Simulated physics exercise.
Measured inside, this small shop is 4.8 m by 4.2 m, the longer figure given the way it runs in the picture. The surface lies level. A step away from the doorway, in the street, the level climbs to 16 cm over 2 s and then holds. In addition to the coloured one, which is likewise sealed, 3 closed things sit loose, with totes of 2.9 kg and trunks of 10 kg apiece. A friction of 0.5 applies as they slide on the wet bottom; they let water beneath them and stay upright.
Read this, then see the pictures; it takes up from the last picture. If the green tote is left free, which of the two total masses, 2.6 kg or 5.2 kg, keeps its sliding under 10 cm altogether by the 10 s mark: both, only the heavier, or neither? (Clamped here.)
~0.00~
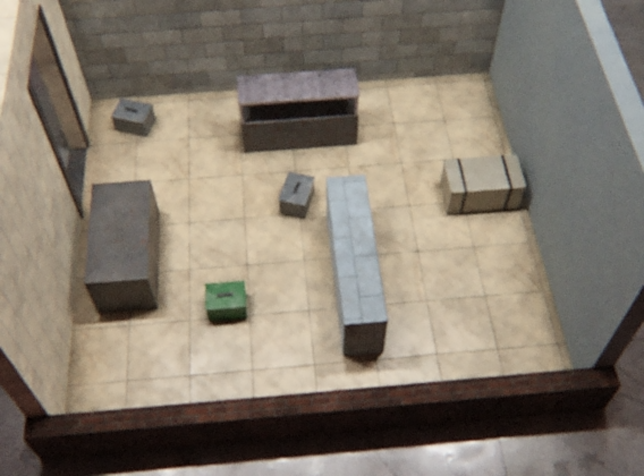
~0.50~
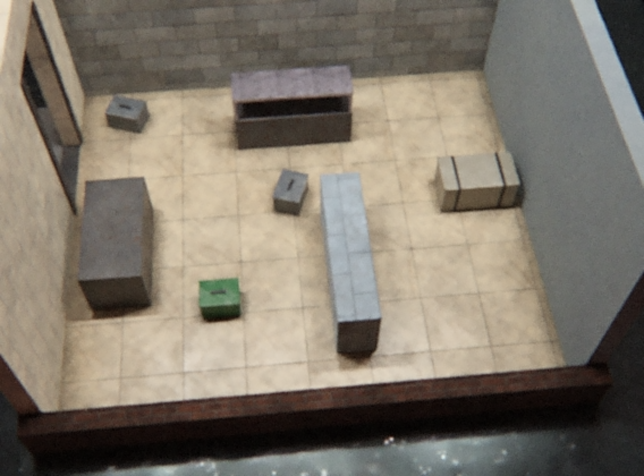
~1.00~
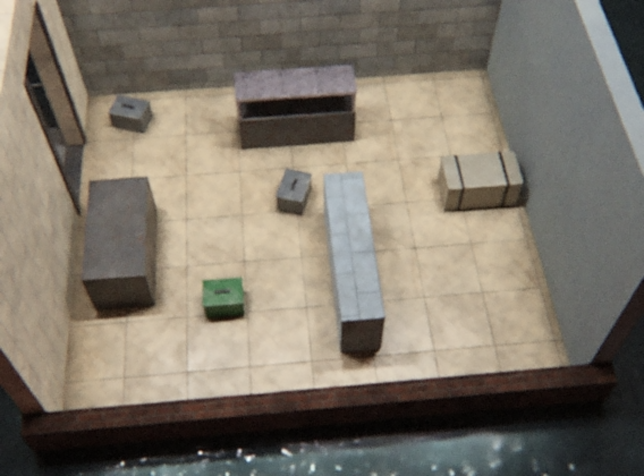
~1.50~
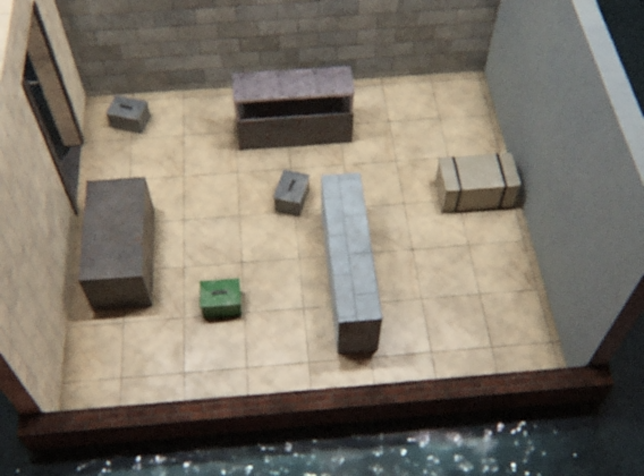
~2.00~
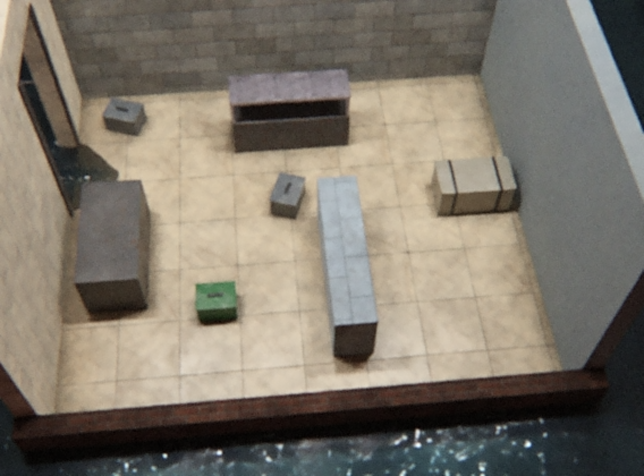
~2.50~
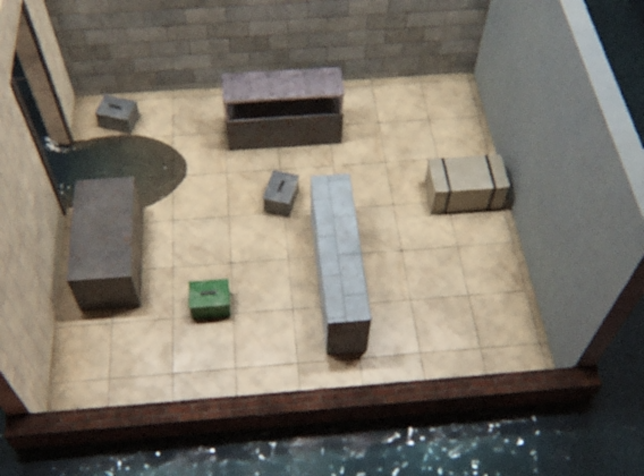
Both do.
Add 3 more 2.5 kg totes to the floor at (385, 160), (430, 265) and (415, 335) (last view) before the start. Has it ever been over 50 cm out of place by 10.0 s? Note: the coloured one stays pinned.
Listed in turn, they go over the bar, beneath the bar, beneath the bar.
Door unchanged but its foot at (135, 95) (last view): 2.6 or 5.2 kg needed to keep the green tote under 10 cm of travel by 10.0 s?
Answer: No option succeeds.
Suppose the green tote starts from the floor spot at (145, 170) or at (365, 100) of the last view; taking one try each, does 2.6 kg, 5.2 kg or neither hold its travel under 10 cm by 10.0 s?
In turn: No mass works; no mass works.
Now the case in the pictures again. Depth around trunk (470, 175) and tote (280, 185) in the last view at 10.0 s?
Close to 4 and 7 centimetres.
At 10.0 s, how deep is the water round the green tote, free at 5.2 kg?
About 1 cm.
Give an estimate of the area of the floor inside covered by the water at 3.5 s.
About 4.5 m2.
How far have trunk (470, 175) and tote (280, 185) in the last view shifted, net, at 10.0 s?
In turn: 100 cm, 250 cm.
After 3.5 s the green tote would be 0 cm from its start with 2.6 kg and 0 cm from its start with 5.2 kg; 0 cm of water round it then.
After 4.5 s the green tote would be 0 cm from its start with 2.6 kg and 0 cm from its start with 5.2 kg; 0 cm of water round it then.
After 7.0 s the green tote would be 0 cm from its start with 2.6 kg and 0 cm from its start with 5.2 kg; 1 cm of water round it then.
After 10.0 s the green tote would be 0 cm from its start with 2.6 kg and 0 cm from its start with 5.2 kg; 1 cm of water round it then.
